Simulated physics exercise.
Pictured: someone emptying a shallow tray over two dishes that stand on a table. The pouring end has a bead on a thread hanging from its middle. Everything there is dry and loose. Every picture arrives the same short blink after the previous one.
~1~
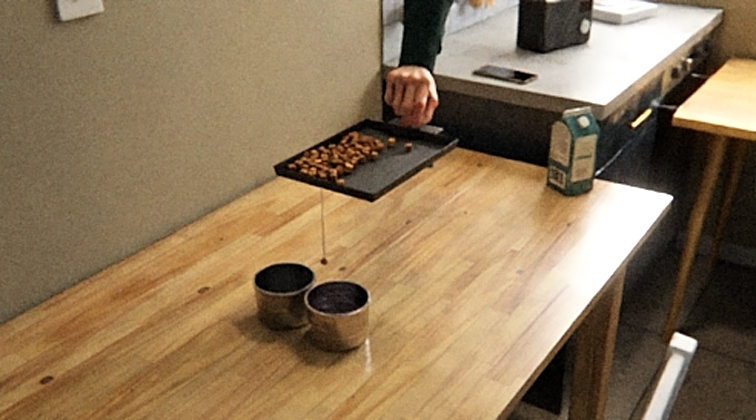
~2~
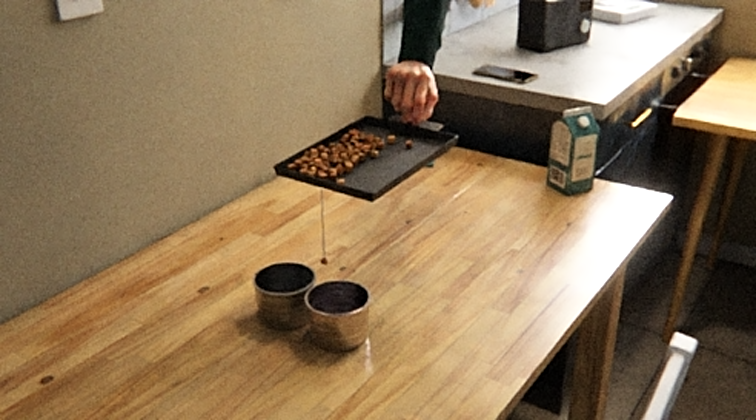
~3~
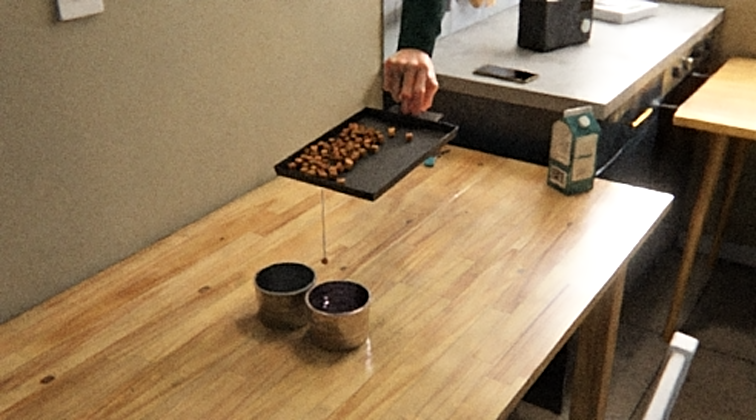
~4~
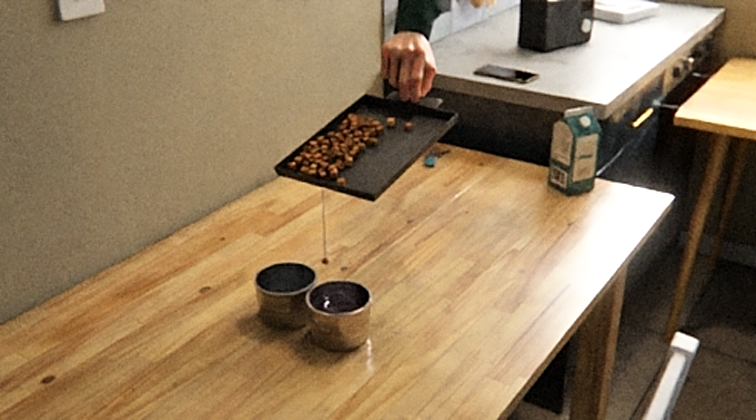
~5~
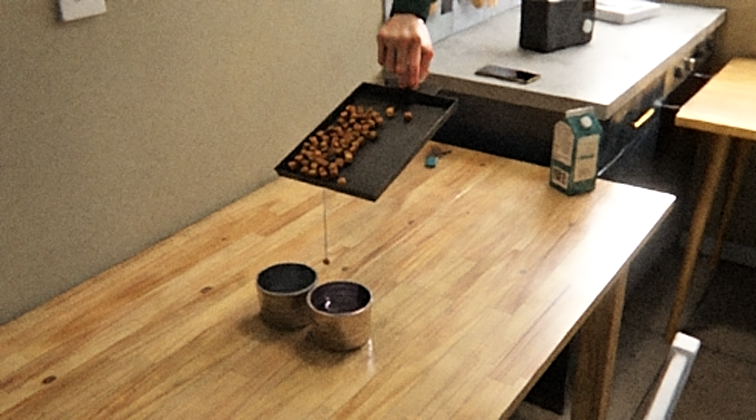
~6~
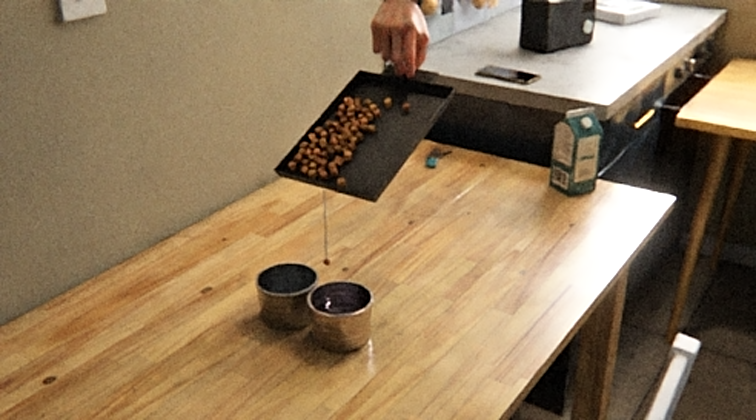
A hand raised the far end of a dark, shallow tray of small brown cubes, tilting it gradually more steeply above two round dishes on a wooden table, while the cubes stayed on it.
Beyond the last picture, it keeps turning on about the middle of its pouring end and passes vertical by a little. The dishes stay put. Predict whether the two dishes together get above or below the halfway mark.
Above.
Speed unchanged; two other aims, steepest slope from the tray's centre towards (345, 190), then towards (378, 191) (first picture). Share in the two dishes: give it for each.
Near 70 % and, after that, 40 %.
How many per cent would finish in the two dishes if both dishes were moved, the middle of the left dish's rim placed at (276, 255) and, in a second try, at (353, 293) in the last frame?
Some 10 percent in the first case, 20 percent in the second.
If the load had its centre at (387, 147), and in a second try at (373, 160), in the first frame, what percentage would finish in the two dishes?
About 70 %, then about 70 %.
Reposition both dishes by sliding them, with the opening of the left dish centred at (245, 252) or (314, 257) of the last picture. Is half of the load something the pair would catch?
Short of half, then Short of half.
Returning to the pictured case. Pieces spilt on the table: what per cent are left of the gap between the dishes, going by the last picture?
90 %, near enough.
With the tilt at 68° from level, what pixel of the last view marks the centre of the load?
(311, 158).
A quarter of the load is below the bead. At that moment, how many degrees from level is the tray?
About 115°.
Shortly afterwards, tray tipped steeply; the whole lot on the tray.
Next, tray tipped past a quarter turn; the bulk on the tray; a little in the right dish; only a few in the left dish; a little outside both; a little in the air.
Some moments later, tray tipped past a quarter turn; near a quarter in the right dish; near half in the left dish; near a quarter outside both.
In the end, tray tipped past a quarter turn; near a quarter in the right dish; near half in the left dish; near a quarter outside both.
